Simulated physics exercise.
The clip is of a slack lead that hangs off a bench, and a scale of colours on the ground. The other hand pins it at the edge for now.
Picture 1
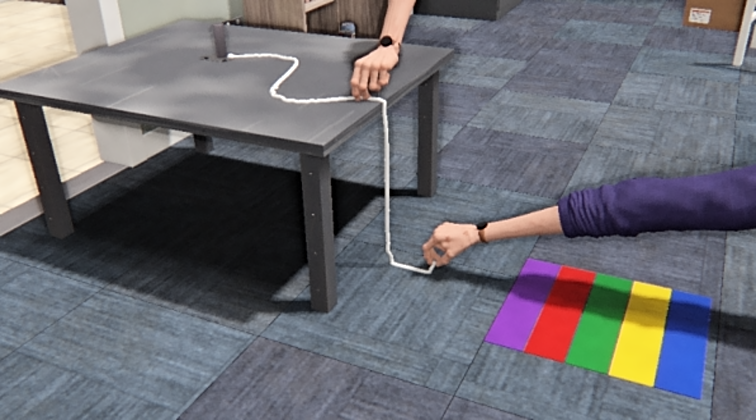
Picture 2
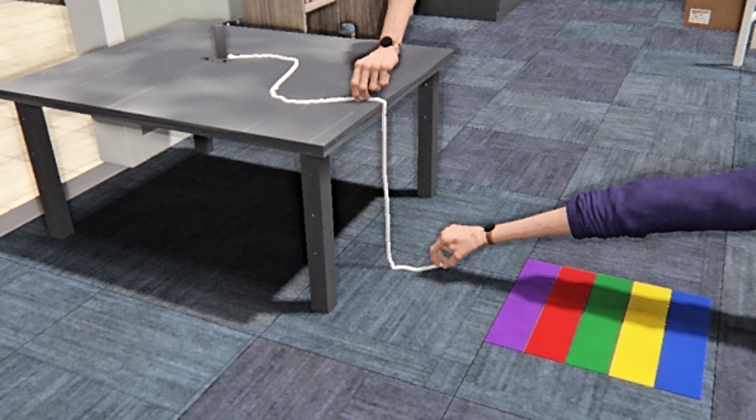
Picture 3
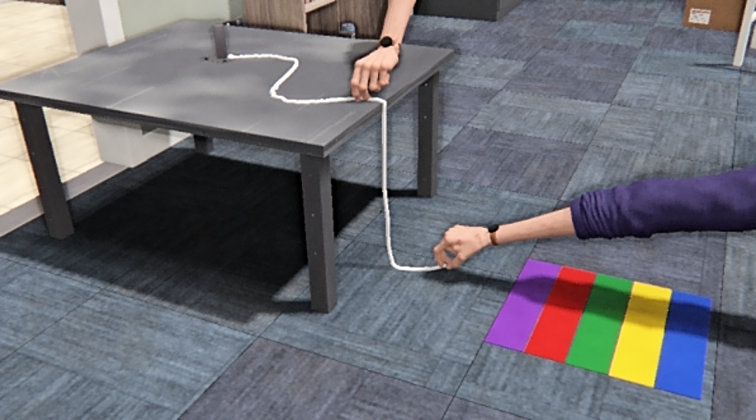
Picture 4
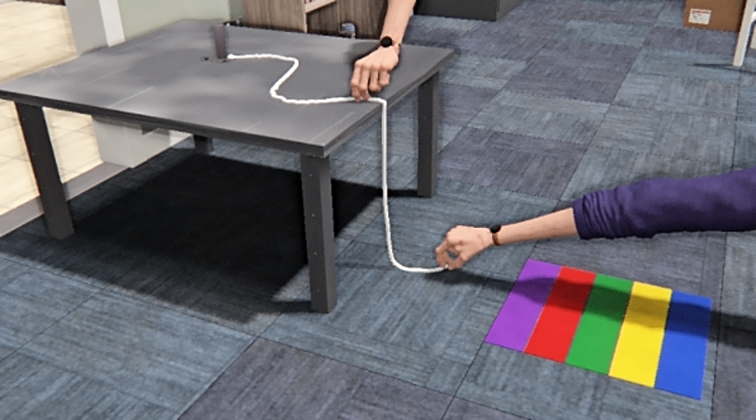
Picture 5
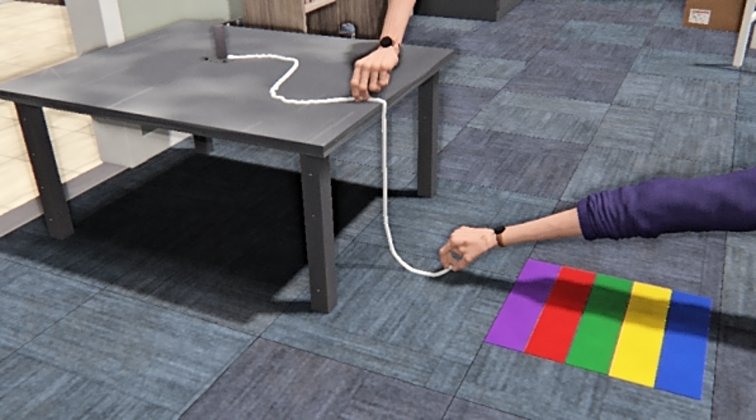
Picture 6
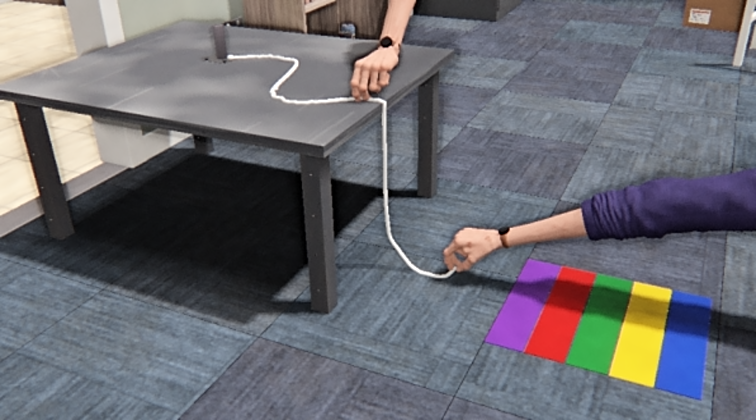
A hand holding the end of a white cord near the floor drifts slightly right, while another pins it at the table edge.
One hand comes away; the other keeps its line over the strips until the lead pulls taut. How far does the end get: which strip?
The blue one.
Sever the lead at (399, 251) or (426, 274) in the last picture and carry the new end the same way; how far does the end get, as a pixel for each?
The places are (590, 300) and (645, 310).
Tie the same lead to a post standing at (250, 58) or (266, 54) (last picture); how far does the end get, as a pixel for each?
Near (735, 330) and (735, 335).
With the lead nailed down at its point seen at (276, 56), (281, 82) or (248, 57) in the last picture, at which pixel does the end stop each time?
About (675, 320), (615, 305) and (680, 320).
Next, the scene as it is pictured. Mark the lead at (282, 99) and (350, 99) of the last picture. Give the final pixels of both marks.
The first at (384, 98), the second at (450, 141).
Early on, end near (622, 306); over green.
Midway, end near (666, 316); over yellow.
At the end of the slack, end near (692, 322); over blue. It halts on the blue strip.
